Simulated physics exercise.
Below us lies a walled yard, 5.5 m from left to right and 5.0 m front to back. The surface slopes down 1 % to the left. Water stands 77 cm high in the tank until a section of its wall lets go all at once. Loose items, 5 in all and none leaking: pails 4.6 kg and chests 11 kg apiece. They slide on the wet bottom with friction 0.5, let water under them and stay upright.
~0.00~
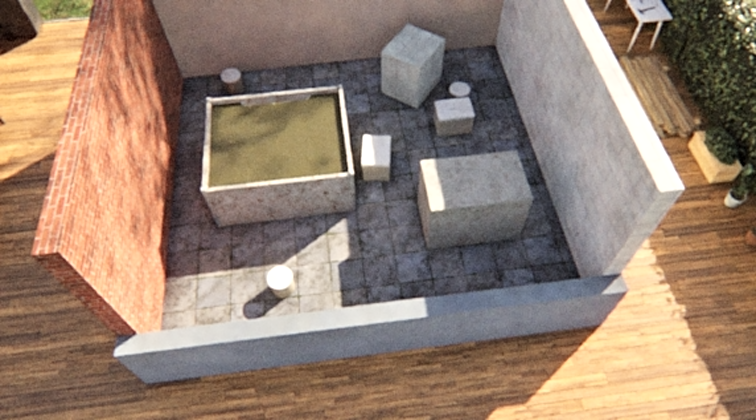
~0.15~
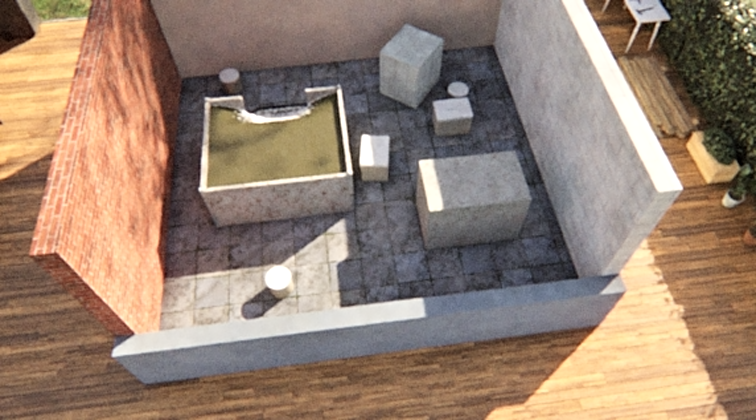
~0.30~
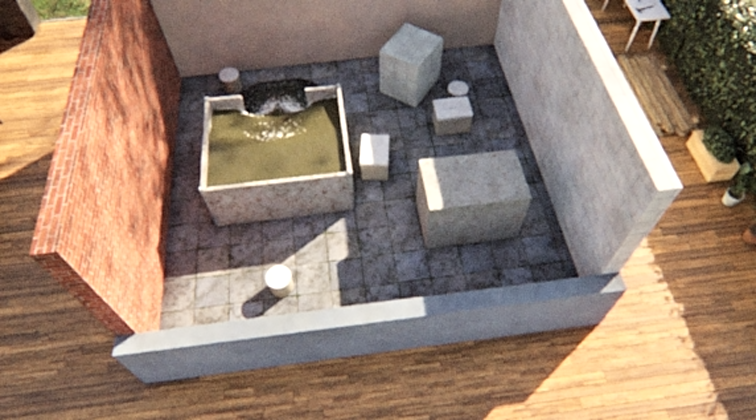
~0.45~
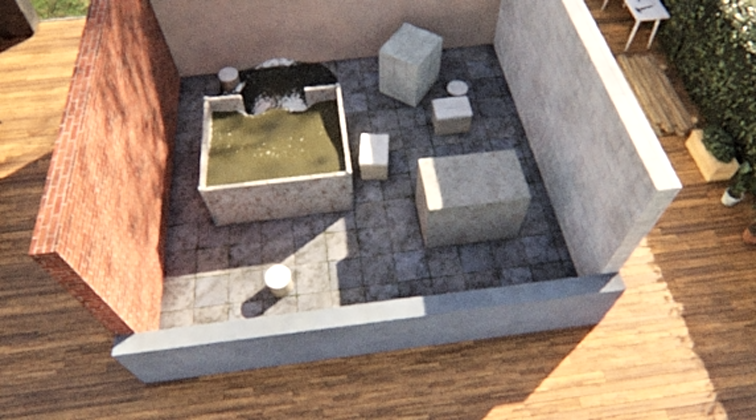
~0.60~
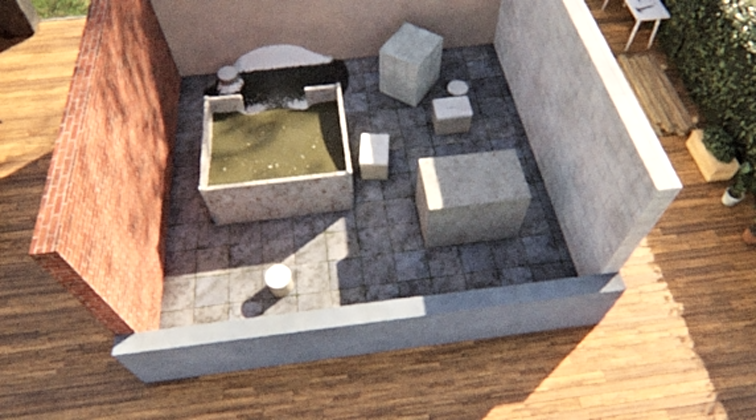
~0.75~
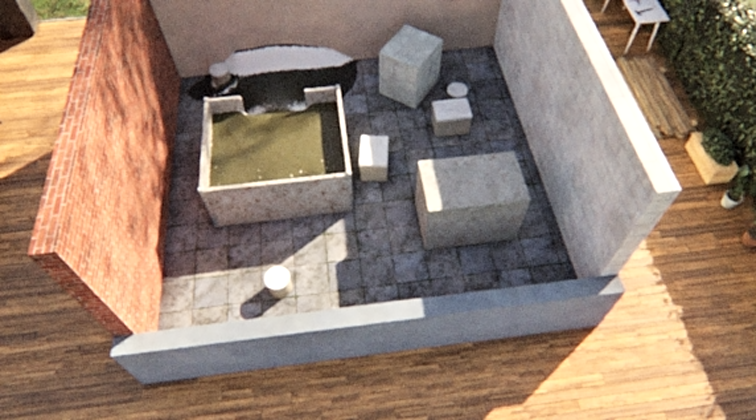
Water pours through a gap in the tank's back wall and spreads across the paving behind.
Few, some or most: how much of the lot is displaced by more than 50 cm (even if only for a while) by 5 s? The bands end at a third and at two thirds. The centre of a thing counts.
That comes to one to two thirds.
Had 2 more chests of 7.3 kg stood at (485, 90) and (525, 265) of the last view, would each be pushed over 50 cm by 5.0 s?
In turn: Over, short of it.
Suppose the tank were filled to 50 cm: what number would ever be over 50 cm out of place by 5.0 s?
In that case 1 of them.
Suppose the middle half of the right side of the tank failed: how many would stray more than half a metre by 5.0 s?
Then 5.
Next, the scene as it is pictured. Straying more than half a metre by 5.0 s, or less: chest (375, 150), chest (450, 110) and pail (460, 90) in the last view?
In turn: More, short of it, under.
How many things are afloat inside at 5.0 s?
I count 1.
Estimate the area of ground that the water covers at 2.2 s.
About 12.0 m2.
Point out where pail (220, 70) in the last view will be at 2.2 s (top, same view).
Near (201, 136).
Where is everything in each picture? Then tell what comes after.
The first picture shows a pail at (231, 75), on the bottom; a pail at (460, 89), on the bottom; 3.2 m2 under water; 0 of 5 have shifted.
The second picture shows a pail at (229, 75) rests on the ground; a pail at (458, 89), on the bottom; water covers 3.8 m2; 0 of 5 have shifted.
The third picture shows a pail at (229, 74), on the bottom; a pail at (458, 88) rests on the ground; 4.7 m2 under water; 0 of 5 have shifted.
The fourth picture shows a pail at (228, 74), on the bottom; a pail at (458, 88), on the bottom; 5.6 m2 under water; 0 of 5 have shifted.
The fifth picture shows a pail at (227, 73) rests on the ground; a pail at (458, 88) rests on the ground; water covers 6.0 m2; 0 of 5 have shifted.
The sixth picture shows a pail at (219, 69), on the bottom, 22 cm from its start; a pail at (458, 90) rests on the ground; water covers 6.3 m2; 1 of 5 have shifted.
After 1.1 s 1 of 5 are over 50 cm from their spots; 1 afloat.
After 2.2 s 1 of 5 are over 50 cm from their spots; 1 afloat.
After 3.5 s 1 of 5 are over 50 cm from their spots; 1 afloat.
After 5.0 s 2 of 5 are over 50 cm from their spots, and 2 have been at some point; 1 afloat.
